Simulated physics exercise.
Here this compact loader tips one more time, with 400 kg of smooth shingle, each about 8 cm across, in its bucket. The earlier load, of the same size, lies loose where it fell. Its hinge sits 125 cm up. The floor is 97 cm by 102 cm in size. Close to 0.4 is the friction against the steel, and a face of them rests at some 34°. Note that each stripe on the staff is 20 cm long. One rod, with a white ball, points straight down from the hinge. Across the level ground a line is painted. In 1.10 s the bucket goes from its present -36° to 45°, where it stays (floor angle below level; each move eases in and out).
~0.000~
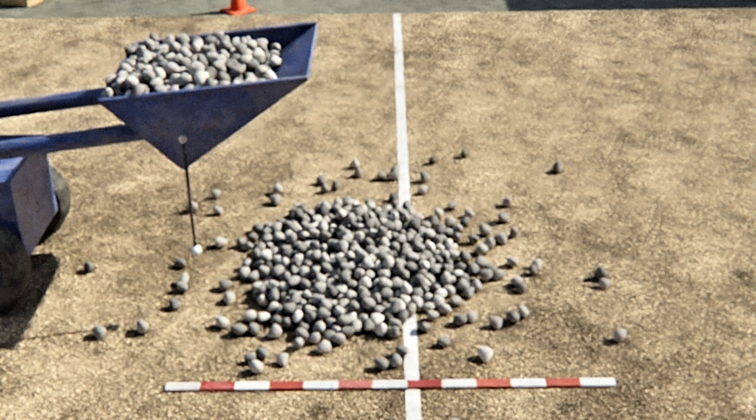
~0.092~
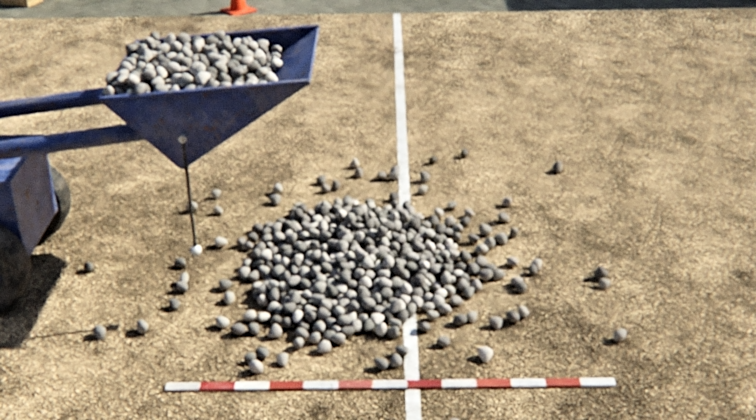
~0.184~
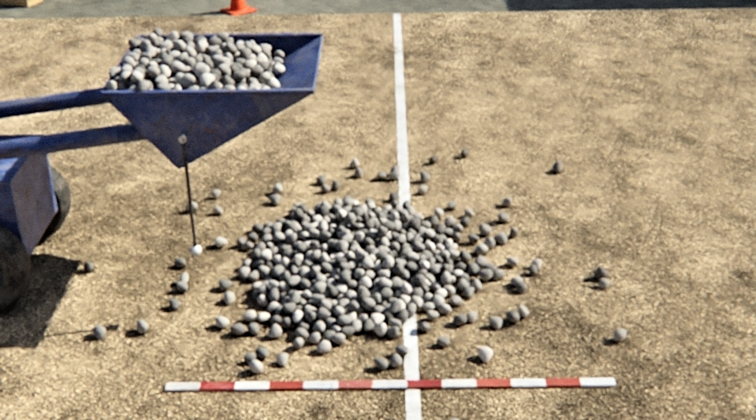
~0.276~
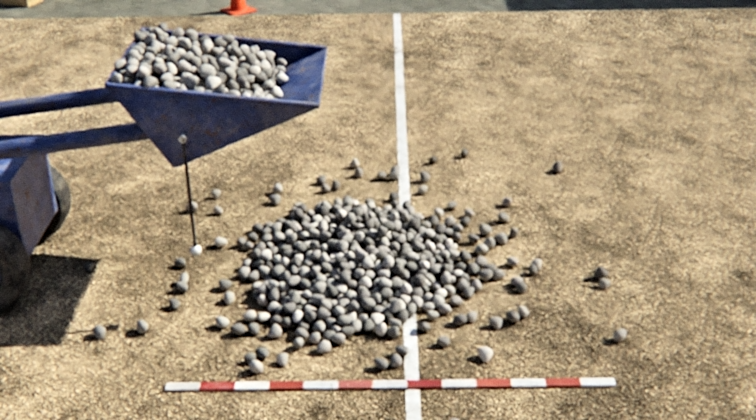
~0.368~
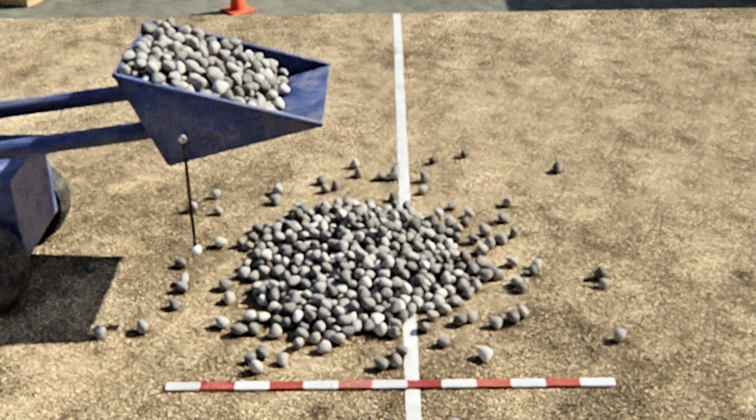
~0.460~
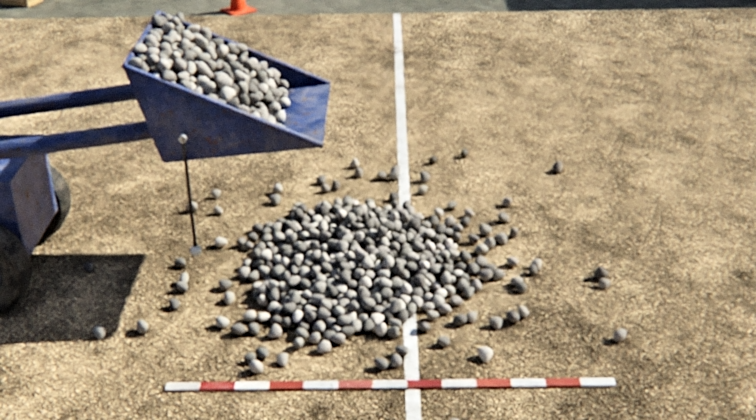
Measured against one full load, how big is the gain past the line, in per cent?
Some 26 per cent is added.
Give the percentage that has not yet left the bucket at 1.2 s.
Some 45 percent, roughly.
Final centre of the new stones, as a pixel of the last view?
Middle: Approx. (351, 250) px.
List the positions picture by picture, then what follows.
The bucket is at -36°, its lip at (307, 78); the top of the load is at (211, 46). The earlier load is highest near (360, 244), 19 cm above ground level, 79 % short of the line, 21 % past the line, in the first frame.
The bucket is at -34°, its lip at (309, 82); the top of the load is at (207, 48); the stones move at 0.1 m/s on average, in the second frame.
Lip at (314, 91), floor tilted -30°, highest stones at (176, 45); the stones move at 0.3 m/s on average, in the third frame.
Lip at (319, 106), floor tilted -23°, highest stones at (152, 40); the stones move at 0.4 m/s on average, in the fourth frame.
Lip at (322, 125), floor tilted -15°, highest stones at (156, 34); the stones move at 0.4 m/s on average, in the fifth frame.
The bucket is at -5°, its lip at (323, 146); the top of the load is at (165, 26); the stones move at 0.5 m/s on average, in the sixth frame.
After 0.8 s the floor is at 32°; in per cent of one load, 100 in the bucket, 80 short of the line, 21 past the line; the foremost stones are at (557, 249).
After 1.2 s the floor is at 45°; in per cent of one load, 43 in the bucket, 136 short of the line, 21 past the line; the foremost stones are at (557, 249).
After 1.5 s the floor is at 45°; in per cent of one load, 3 in the bucket, 165 short of the line, 32 past the line; the foremost stones are at (557, 249).
After 4.2 s the floor is at 45°; in per cent of one load, 0 in the bucket, 154 short of the line, 47 past the line; the foremost stones are at (562, 254). Net gain past the line, 26.
